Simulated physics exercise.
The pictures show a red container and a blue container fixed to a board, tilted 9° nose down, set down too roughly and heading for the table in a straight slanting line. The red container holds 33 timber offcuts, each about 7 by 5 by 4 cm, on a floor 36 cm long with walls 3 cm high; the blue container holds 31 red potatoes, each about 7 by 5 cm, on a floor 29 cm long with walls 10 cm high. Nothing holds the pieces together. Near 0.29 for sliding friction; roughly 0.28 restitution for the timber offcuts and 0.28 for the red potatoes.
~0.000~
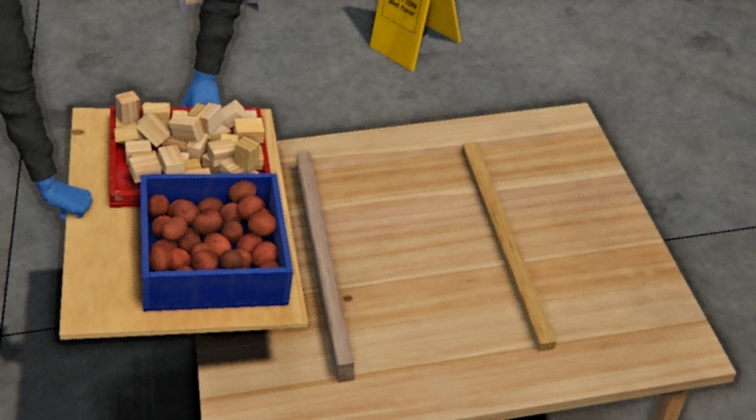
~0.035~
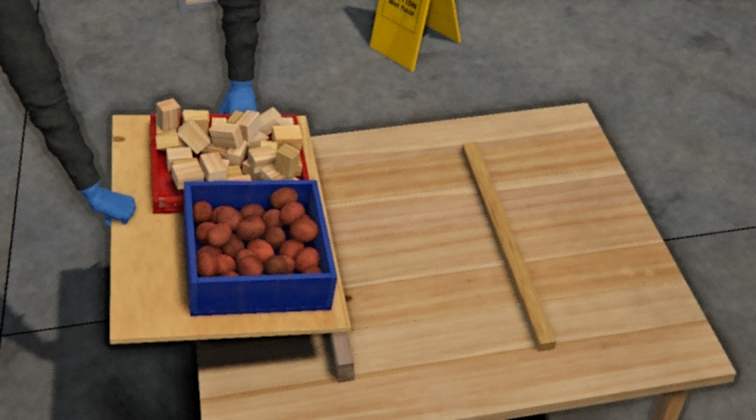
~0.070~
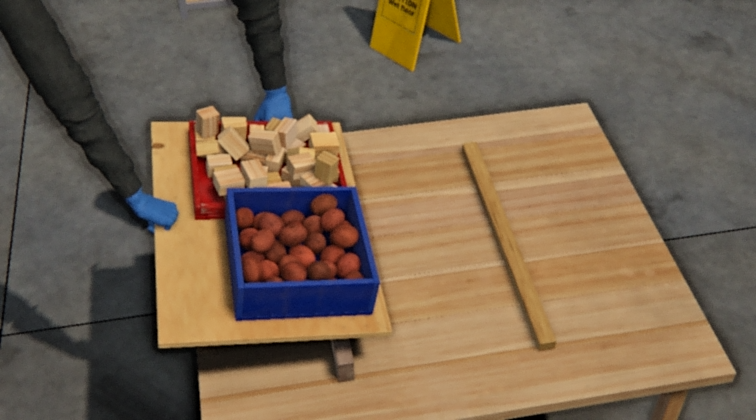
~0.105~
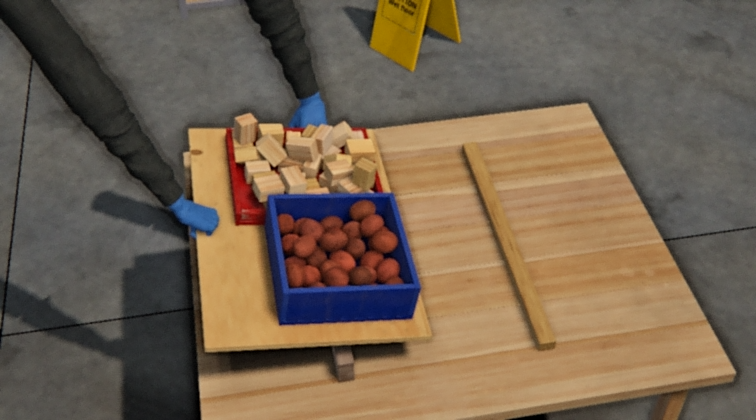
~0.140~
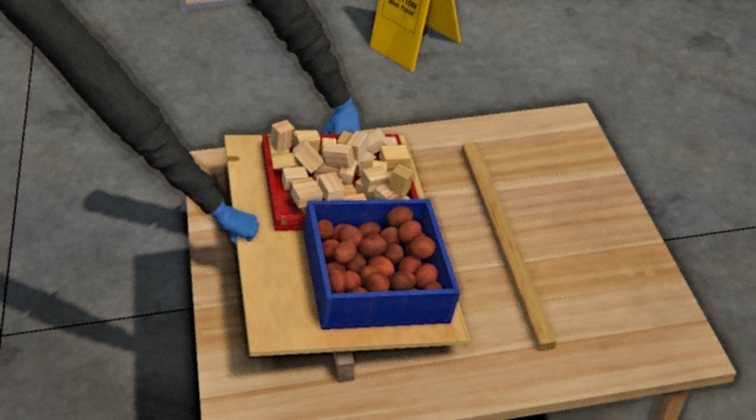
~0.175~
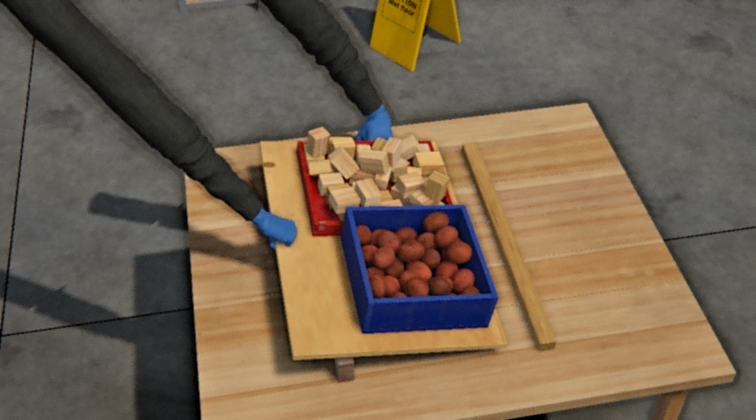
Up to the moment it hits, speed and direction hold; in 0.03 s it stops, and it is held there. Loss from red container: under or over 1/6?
The share that escapes is larger than one in six.
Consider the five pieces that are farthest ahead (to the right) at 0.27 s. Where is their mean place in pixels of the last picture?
(506, 185).
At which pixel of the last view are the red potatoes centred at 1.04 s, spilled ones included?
Centre: About (467, 271) px.
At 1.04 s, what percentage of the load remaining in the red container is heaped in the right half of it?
Close to 70 in every hundred.
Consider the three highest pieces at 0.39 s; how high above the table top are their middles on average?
Their middles sit some 20 cm up.
After 0.19 s, touchdown against the batten.
After 0.27 s, red container 29 in, 4 out and blue container 31 in, 0 out.
After 0.39 s, red container 25 in, 8 out and blue container 30 in, 1 out.
After 0.61 s, red container 23 in, 10 out and blue container 30 in, 1 out.
Final count (at 1.04 s), red container 23 in, 10 out and blue container 30 in, 1 out. Asked share, 10 of 33, 30 per cent.
